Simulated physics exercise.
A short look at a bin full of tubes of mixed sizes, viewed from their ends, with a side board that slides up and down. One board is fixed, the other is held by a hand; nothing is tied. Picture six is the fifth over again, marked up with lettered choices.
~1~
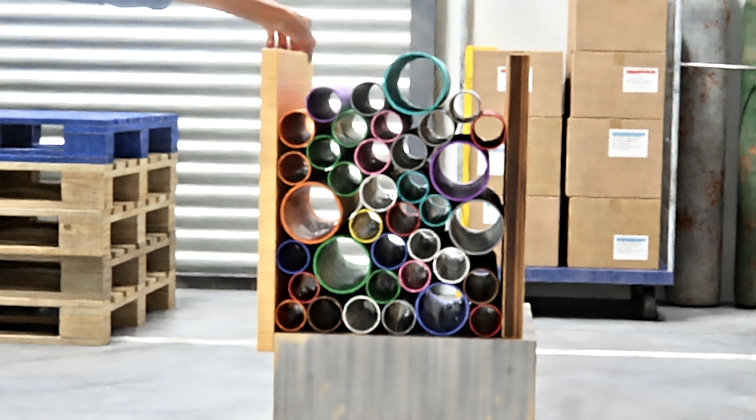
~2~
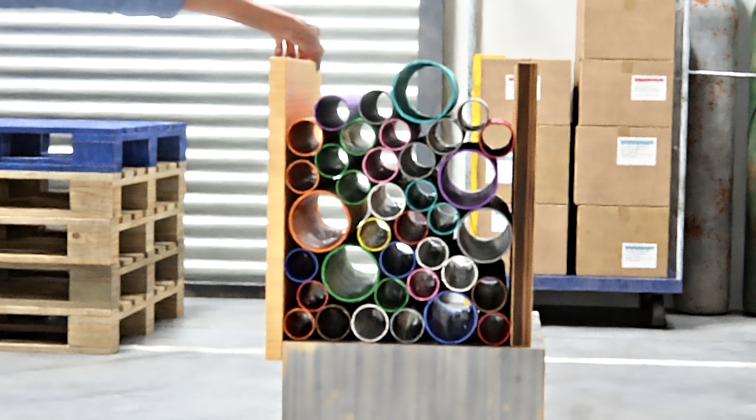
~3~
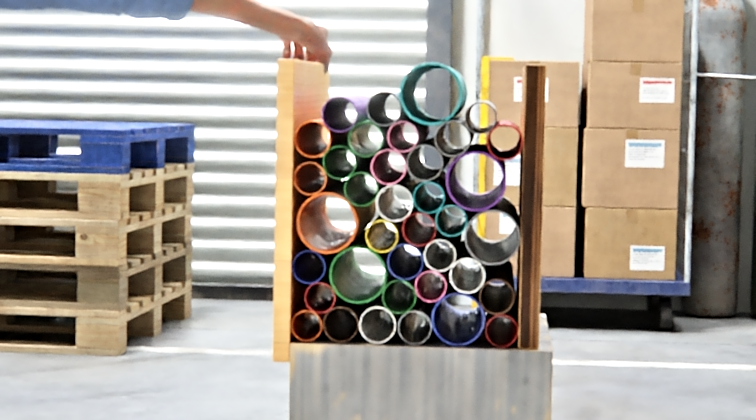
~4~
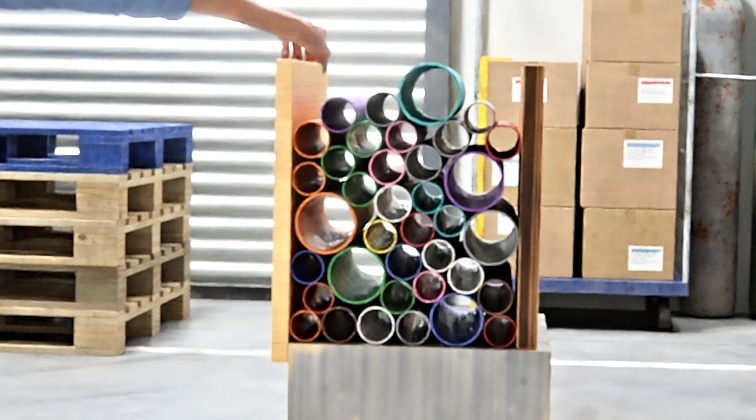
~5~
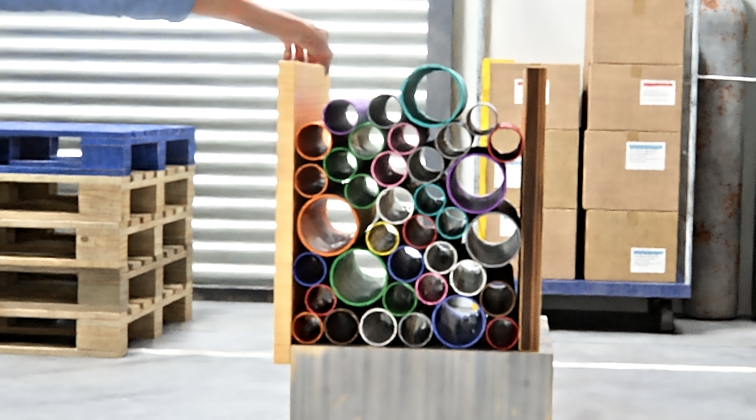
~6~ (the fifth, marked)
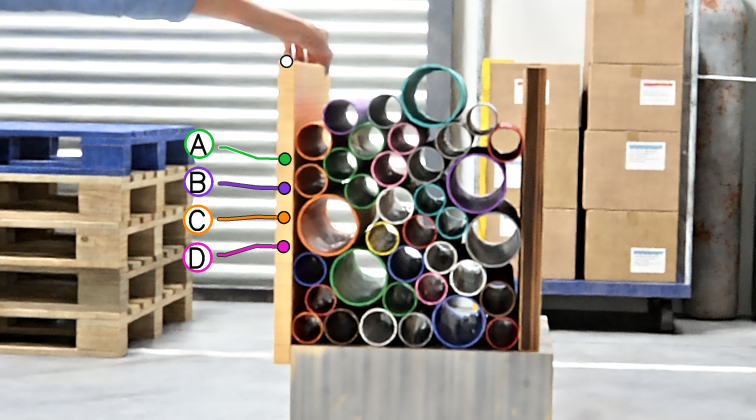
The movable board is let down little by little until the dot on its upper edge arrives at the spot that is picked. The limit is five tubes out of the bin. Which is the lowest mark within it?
The lowest mark that will do is B.
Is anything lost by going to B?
At B: Yes.
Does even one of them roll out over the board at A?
No.
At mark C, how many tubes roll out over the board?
With C, six.
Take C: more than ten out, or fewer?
It loses fewer than ten.
On the marked copy, A at (285, 159); B at (284, 188); C at (284, 218); D at (284, 247); the white dot at (287, 61).
Taking B. A third of the way, top of the board (295, 119).
Two thirds of the way, top of the board (294, 186).
When it is over, top of the board (294, 188), two out over the board.
As for the rest, A none out over the board; C six out over the board; D six out over the board.
